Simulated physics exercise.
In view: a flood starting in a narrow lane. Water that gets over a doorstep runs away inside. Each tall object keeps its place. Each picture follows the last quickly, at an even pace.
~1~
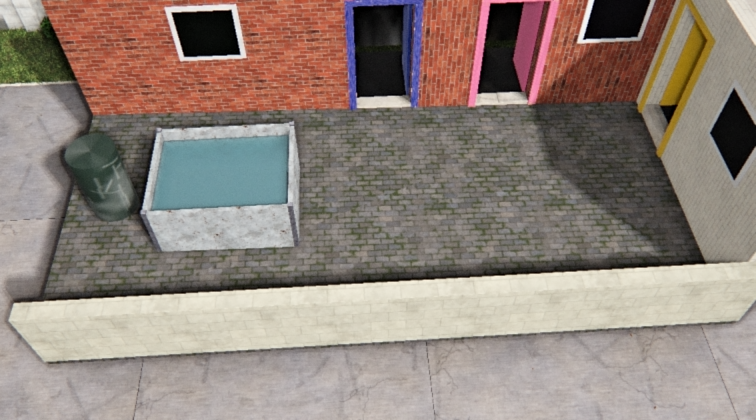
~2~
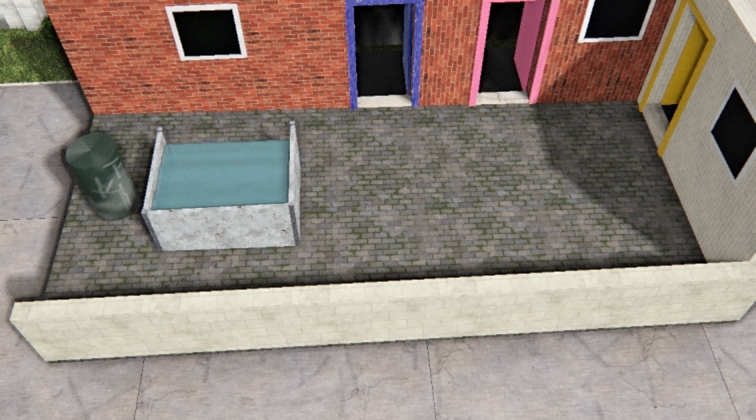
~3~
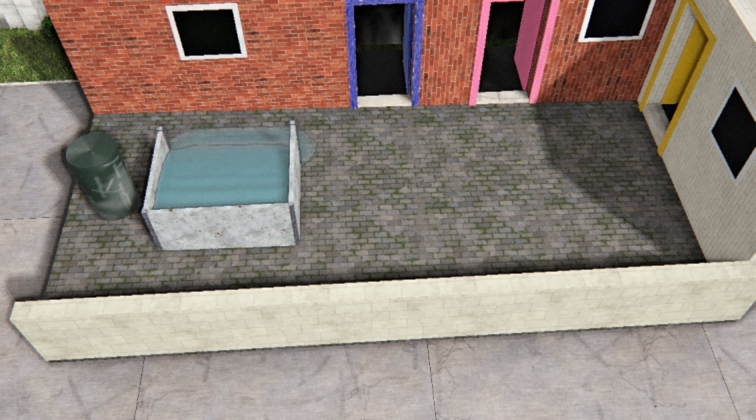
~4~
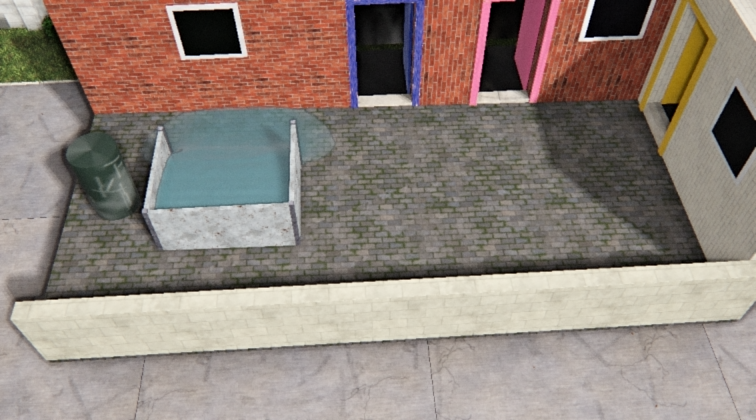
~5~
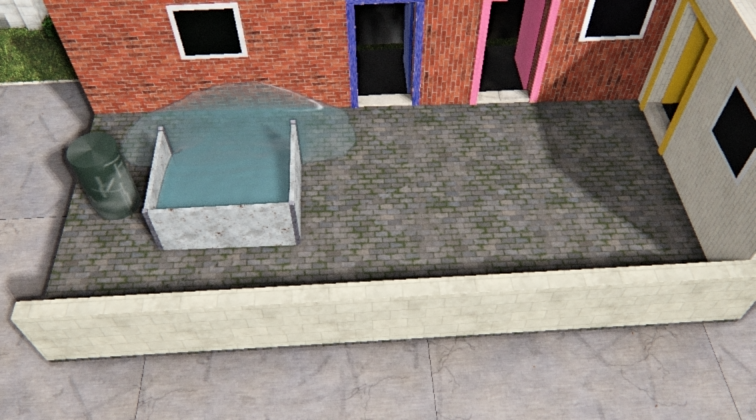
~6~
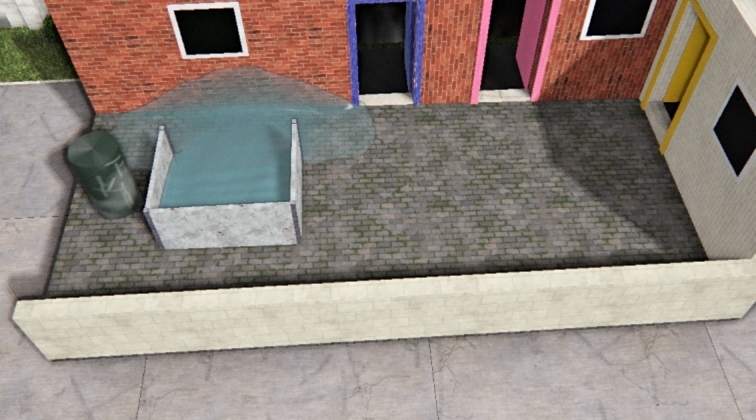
Water pours from the far side of an open tank and spreads across the paving.
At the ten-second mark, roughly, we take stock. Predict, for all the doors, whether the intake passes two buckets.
The yellow door will not go over two buckets. The pink door will not go over two buckets. The blue door will be deluged.
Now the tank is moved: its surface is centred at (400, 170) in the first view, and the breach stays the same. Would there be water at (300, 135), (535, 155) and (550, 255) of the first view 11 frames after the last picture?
Spot by spot, in the order asked: Swamped, swamped, untouched.
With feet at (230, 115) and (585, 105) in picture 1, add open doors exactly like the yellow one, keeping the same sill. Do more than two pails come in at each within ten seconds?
Well, one comes out higher, the other comes out lower.
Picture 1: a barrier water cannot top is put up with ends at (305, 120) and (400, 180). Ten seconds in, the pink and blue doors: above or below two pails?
Result - pink door remains within limits, blue door remains within limits.
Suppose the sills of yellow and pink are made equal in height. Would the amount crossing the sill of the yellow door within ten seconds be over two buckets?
As I see it, the yellow door tops the mark.
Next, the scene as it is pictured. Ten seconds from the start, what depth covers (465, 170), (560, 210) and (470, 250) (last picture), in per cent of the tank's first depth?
Depths of roughly 4, 6 and 4 per cent.
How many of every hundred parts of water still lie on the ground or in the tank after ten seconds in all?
Roughly 68 parts in a hundred.
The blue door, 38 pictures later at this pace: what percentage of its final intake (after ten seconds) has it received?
Working it through, I arrive at 90 %.
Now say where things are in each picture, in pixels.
The open tank at (223, 170) is whole and still, in the first frame.
Water pours out on the open tank's far side and has run to a hidden place, in the second frame.
Water pours out on the open tank's far side and has run to (309, 142), in the third frame.
Water pours out on the open tank's far side and has run to (324, 130), in the fourth frame.
The front is at (338, 109), out from the gap on the open tank's far side, in the fifth frame.
Water pours out on the open tank's far side and has run to (365, 107), in the sixth frame.
A moment on, water covers 20 % of the floor; the yellow door not reached, the pink door not reached, the blue door under two buckets in.
Next, water covers 40 % of the floor; the yellow door not reached, the pink door wet at the sill, nothing in, the blue door over two buckets in.
Then, water covers 65 % of the floor; the yellow door under two buckets in, the pink door wet at the sill, nothing in, the blue door over two buckets in.
Later, water covers 60 % of the floor; the yellow door under two buckets in, the pink door wet at the sill, nothing in, the blue door over two buckets in.
In the end, water covers 75 % of the floor; the yellow door under two buckets in, the pink door wet at the sill, nothing in, the blue door over two buckets in.
